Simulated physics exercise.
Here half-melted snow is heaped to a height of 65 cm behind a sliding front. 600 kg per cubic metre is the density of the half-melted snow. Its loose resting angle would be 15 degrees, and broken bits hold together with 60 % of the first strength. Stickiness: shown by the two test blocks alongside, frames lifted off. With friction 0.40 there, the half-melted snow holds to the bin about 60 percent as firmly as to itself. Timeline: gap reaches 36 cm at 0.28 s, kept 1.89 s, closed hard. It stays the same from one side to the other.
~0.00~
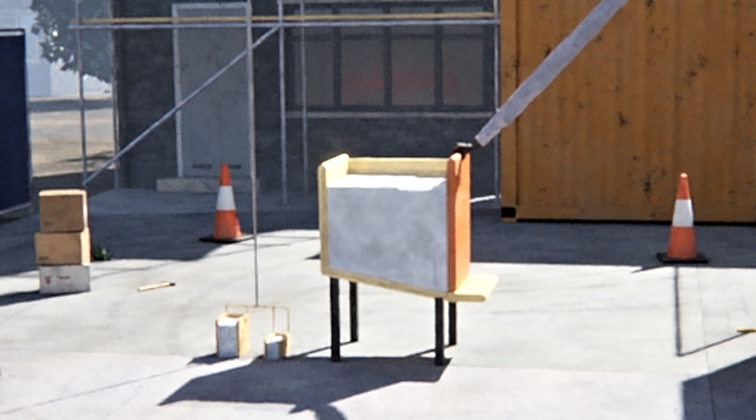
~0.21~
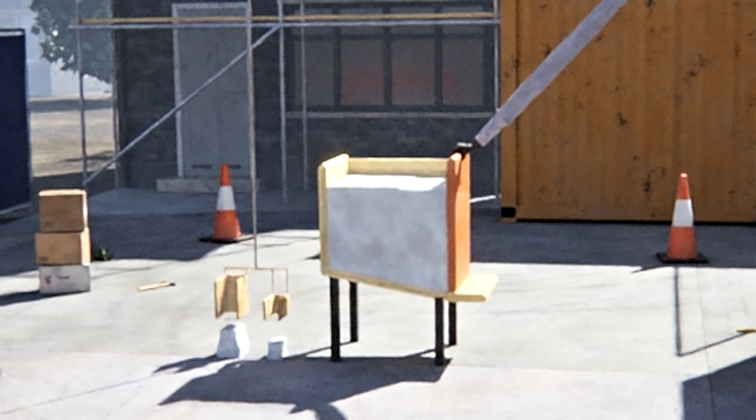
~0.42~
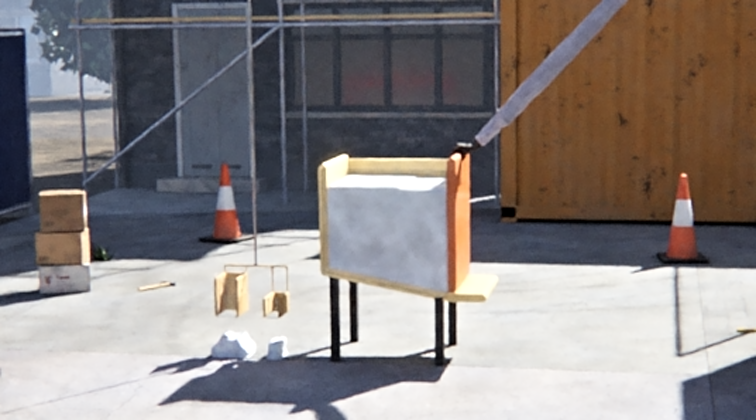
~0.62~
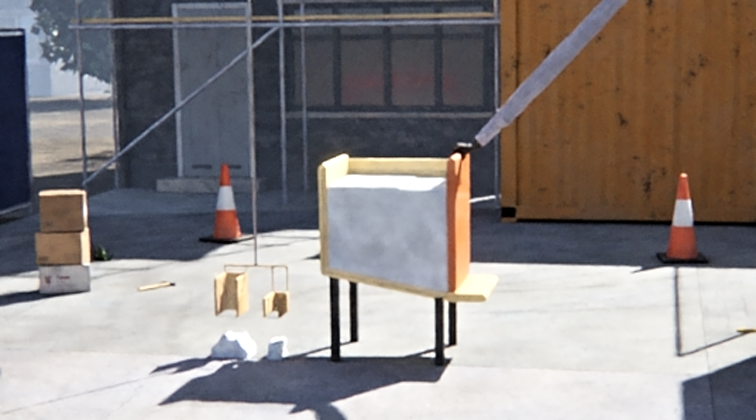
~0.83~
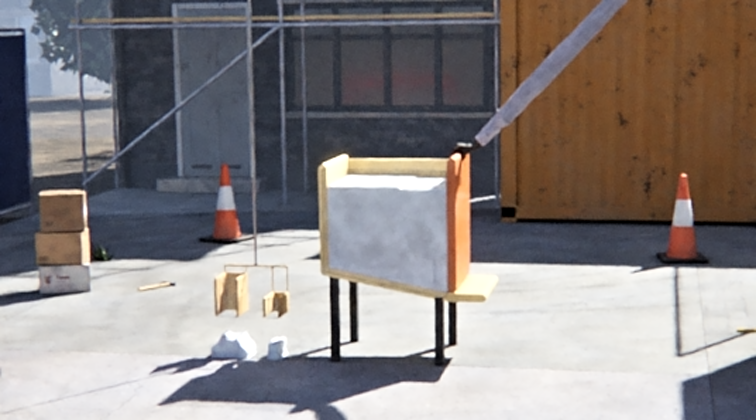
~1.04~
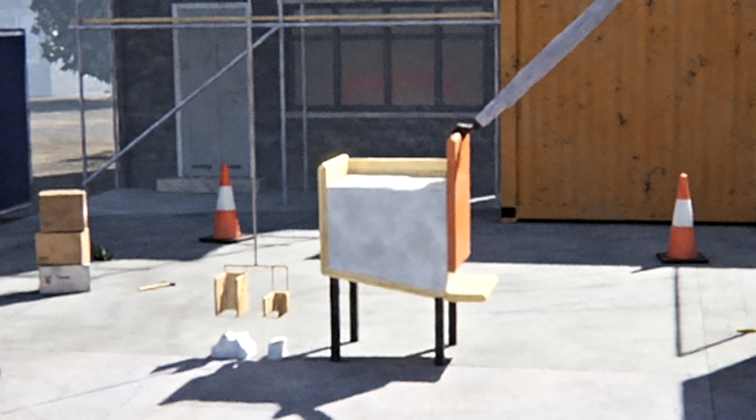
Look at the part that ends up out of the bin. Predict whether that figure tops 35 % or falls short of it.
It tops 35 %.
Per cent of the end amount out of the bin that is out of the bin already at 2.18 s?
I'd put it at around 80 %.
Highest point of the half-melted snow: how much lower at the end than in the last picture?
Roughly 20 cm.
After 1.56 s, the hatch is 36 cm open and 16 % is out.
After 2.18 s, the hatch is 36 cm open and 41 % is out.
After 2.79 s, the hatch is 36 cm open and 51 % is out.
After 3.41 s, the hatch is 8.7 cm open and 54 % is out.
After 4.26 s, the hatch is shut and 55 % is out.
